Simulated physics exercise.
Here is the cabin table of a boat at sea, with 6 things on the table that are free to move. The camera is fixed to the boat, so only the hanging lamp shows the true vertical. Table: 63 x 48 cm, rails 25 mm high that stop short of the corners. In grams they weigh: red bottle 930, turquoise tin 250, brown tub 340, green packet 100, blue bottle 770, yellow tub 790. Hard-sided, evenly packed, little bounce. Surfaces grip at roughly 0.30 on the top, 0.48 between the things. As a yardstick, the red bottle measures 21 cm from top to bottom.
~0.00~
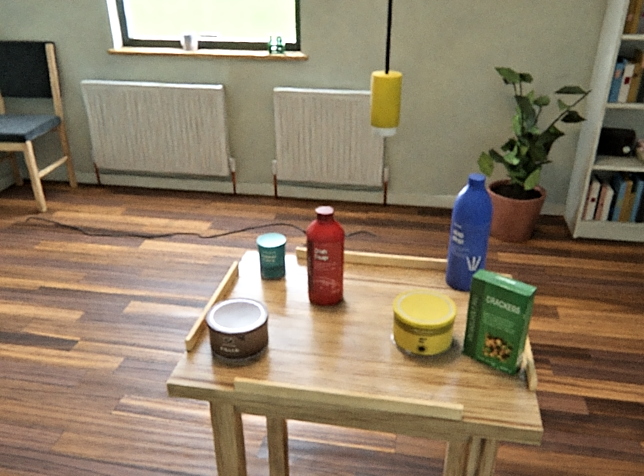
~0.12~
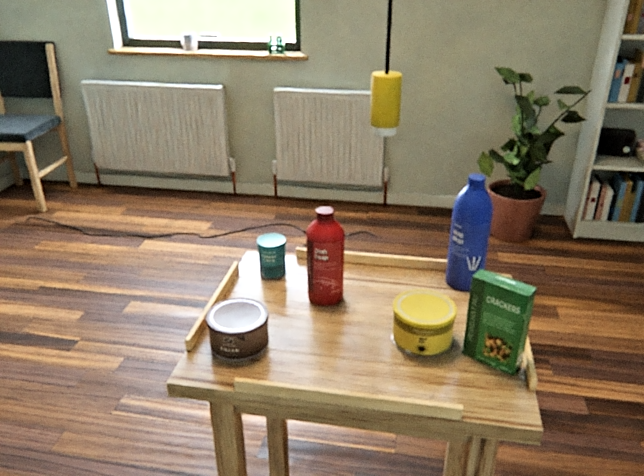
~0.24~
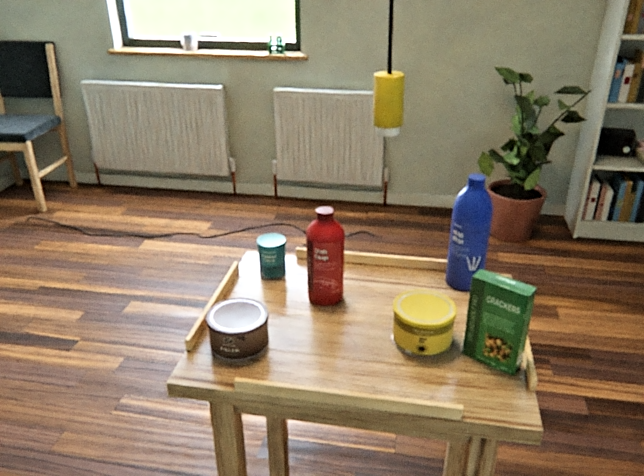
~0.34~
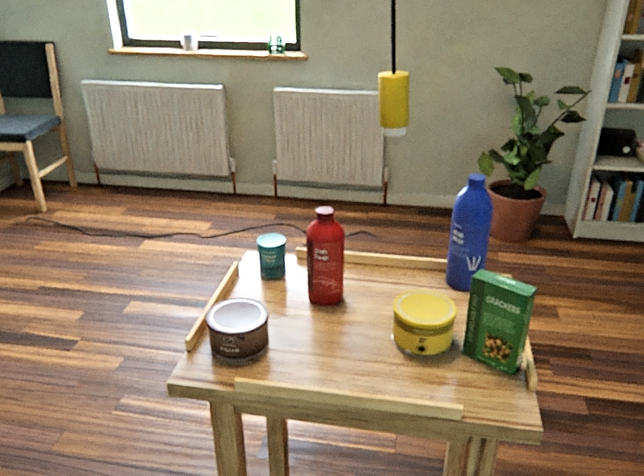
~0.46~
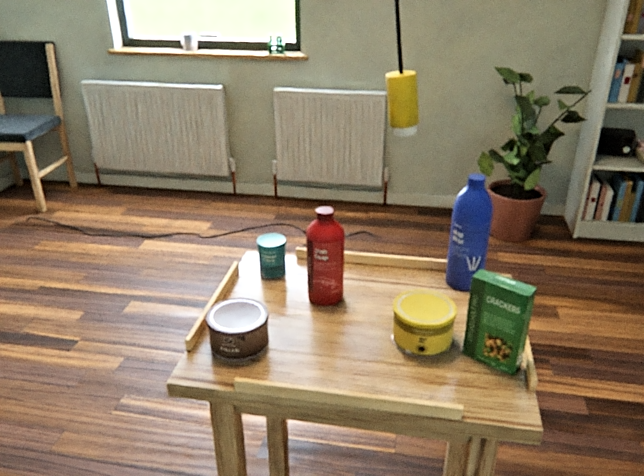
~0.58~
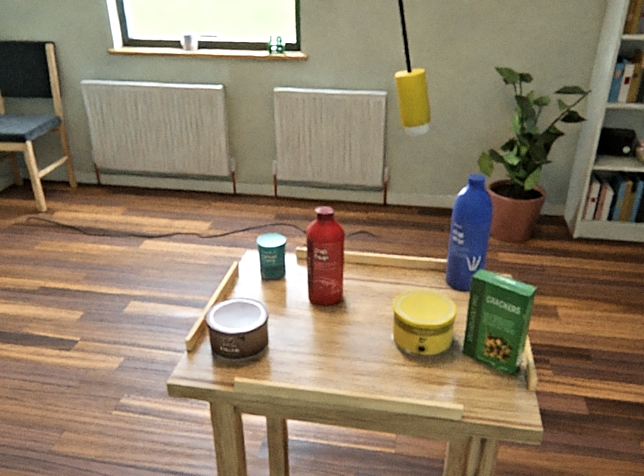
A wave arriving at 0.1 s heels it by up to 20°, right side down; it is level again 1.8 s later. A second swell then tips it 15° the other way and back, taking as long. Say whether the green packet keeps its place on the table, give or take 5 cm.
The green packet stays put.
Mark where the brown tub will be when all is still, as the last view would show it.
Near (277, 333).
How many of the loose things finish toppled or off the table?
In all, 0.
After 1.08 s, floor tilted 20°, right side down; blue bottle slid 2 cm; red bottle slid 2 cm; turquoise tin slid 2 cm.
After 1.18 s, floor tilted 18°, right side down; blue bottle slid 3 cm; red bottle slid 3 cm; turquoise tin slid 3 cm.
After 1.28 s, floor tilted 16°, right side down; blue bottle slid 5 cm; turquoise tin slid 5 cm; red bottle slid 5 cm.
After 1.48 s, floor tilted 9°, right side down; blue bottle slid 8 cm; turquoise tin slid 8 cm; red bottle slid 8 cm.
At rest (4.2 s), not toppled but over 5 cm from the start, red bottle, turquoise tin, brown tub and blue bottle; the other 2 in place, give or take 5 cm. In the last view, green packet near (500, 323).
